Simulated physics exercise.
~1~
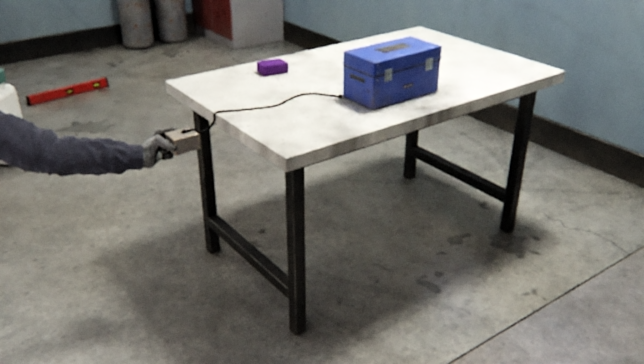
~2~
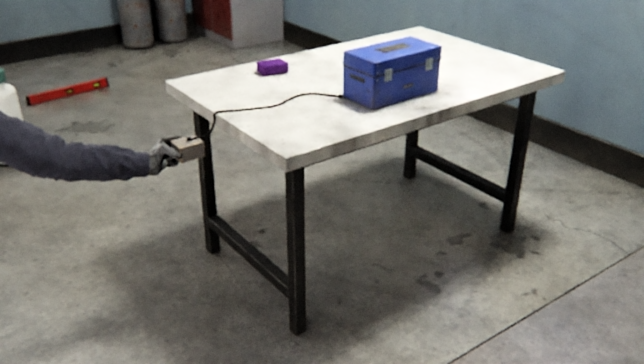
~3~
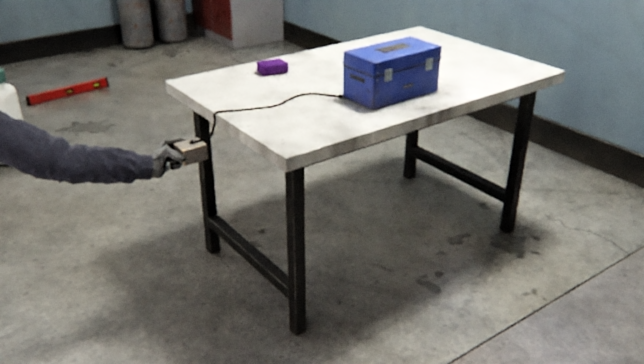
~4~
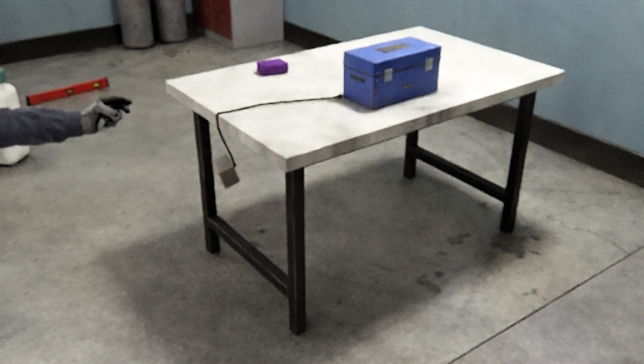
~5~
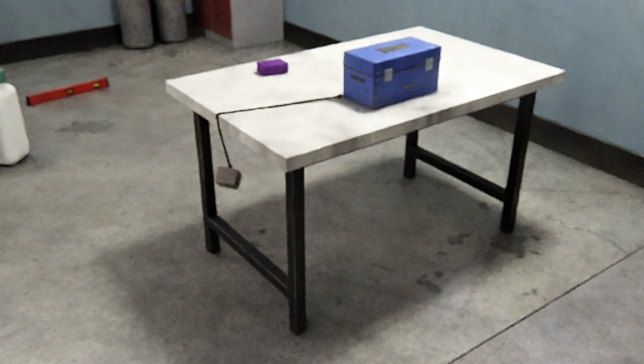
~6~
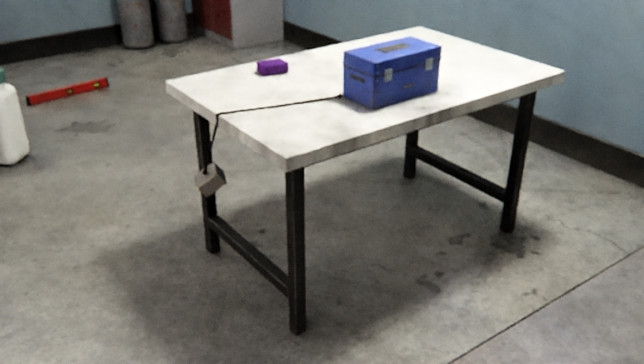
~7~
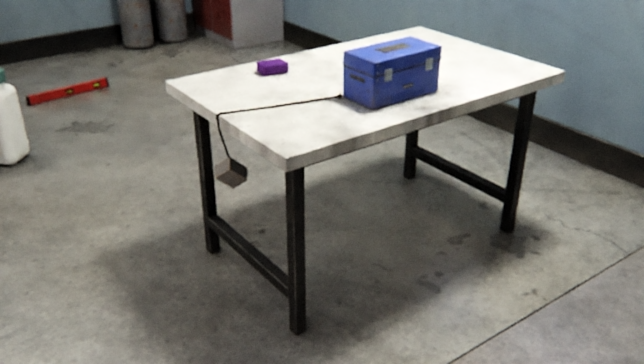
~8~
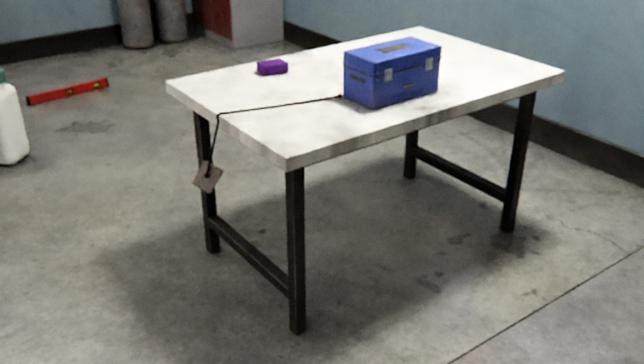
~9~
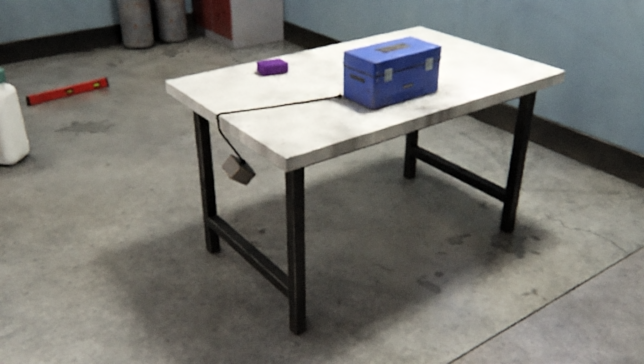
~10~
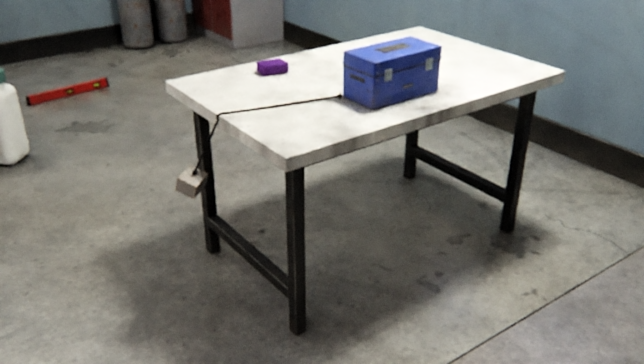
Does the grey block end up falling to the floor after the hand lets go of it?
No, the grey block stays hanging from the cord and swings below the edge of the workbench, while the purple sponge stays in place on top.
